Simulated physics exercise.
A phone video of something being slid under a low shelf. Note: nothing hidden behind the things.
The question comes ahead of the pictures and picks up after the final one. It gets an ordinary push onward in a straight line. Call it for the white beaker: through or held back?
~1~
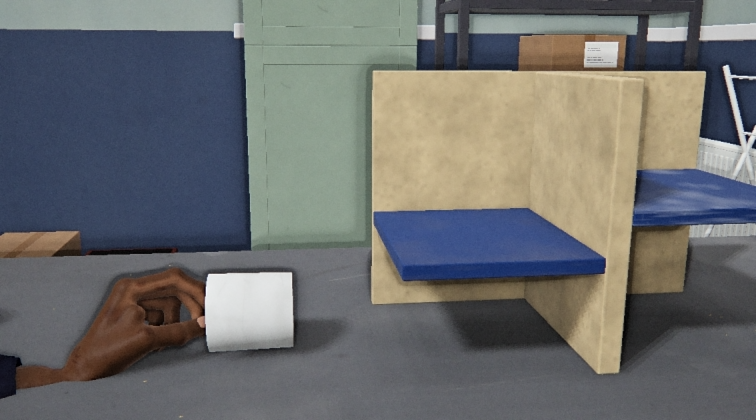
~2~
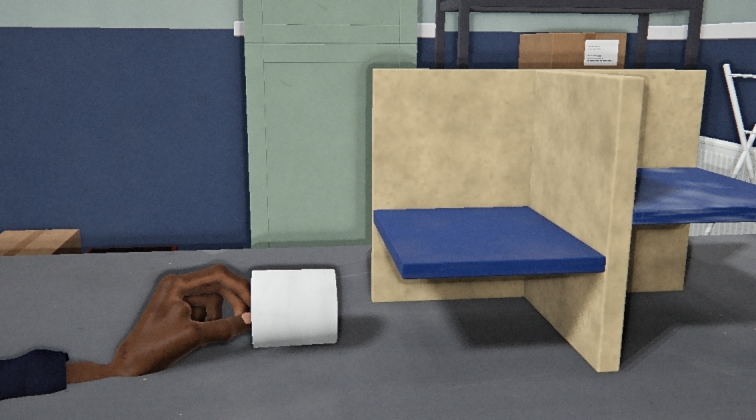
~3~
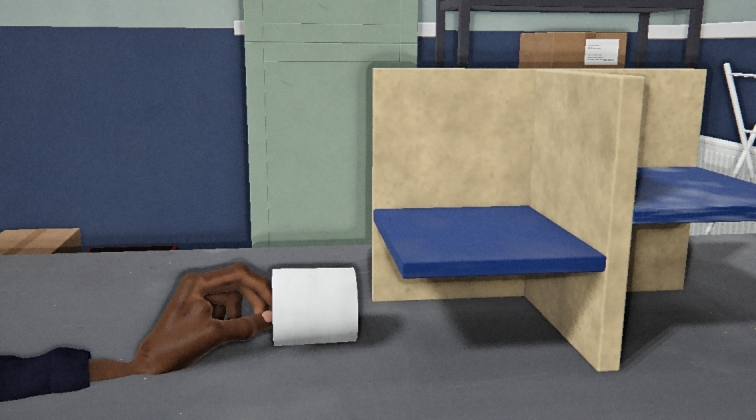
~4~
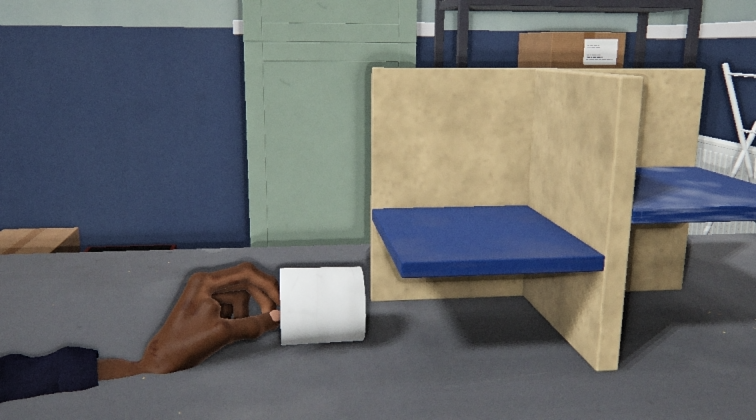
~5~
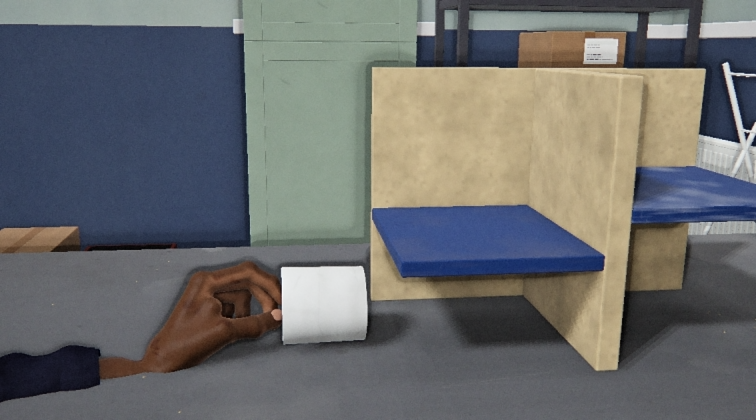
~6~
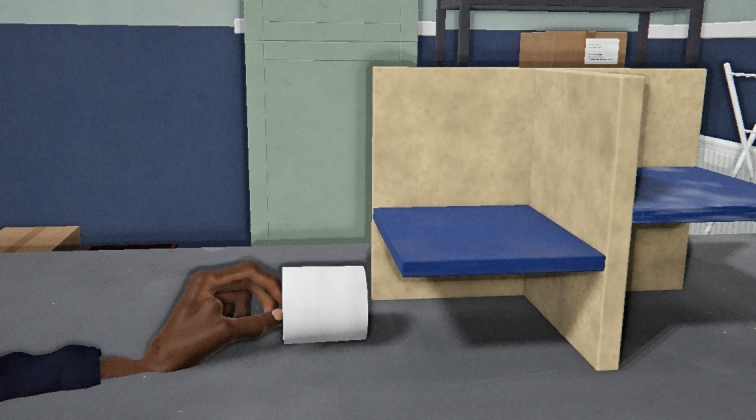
Through.
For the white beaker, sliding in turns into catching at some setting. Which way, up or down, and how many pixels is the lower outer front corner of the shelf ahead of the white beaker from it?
It takes a shift of 20 pixels in the downward direction.
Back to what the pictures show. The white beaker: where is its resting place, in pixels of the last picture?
Roughly (431, 300).
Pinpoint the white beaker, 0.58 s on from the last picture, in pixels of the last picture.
I'd put its middle at about (419, 301).
Then, 0.28 s later than the last frame, white beaker sliding up to the opening near (350, 303).
Then, 0.46 s later than the last frame, white beaker part of the way in near (391, 302).
Then, 0.58 s later than the last frame, white beaker all the way in near (418, 301).
When it is over, the white beaker slides in, near (431, 300).
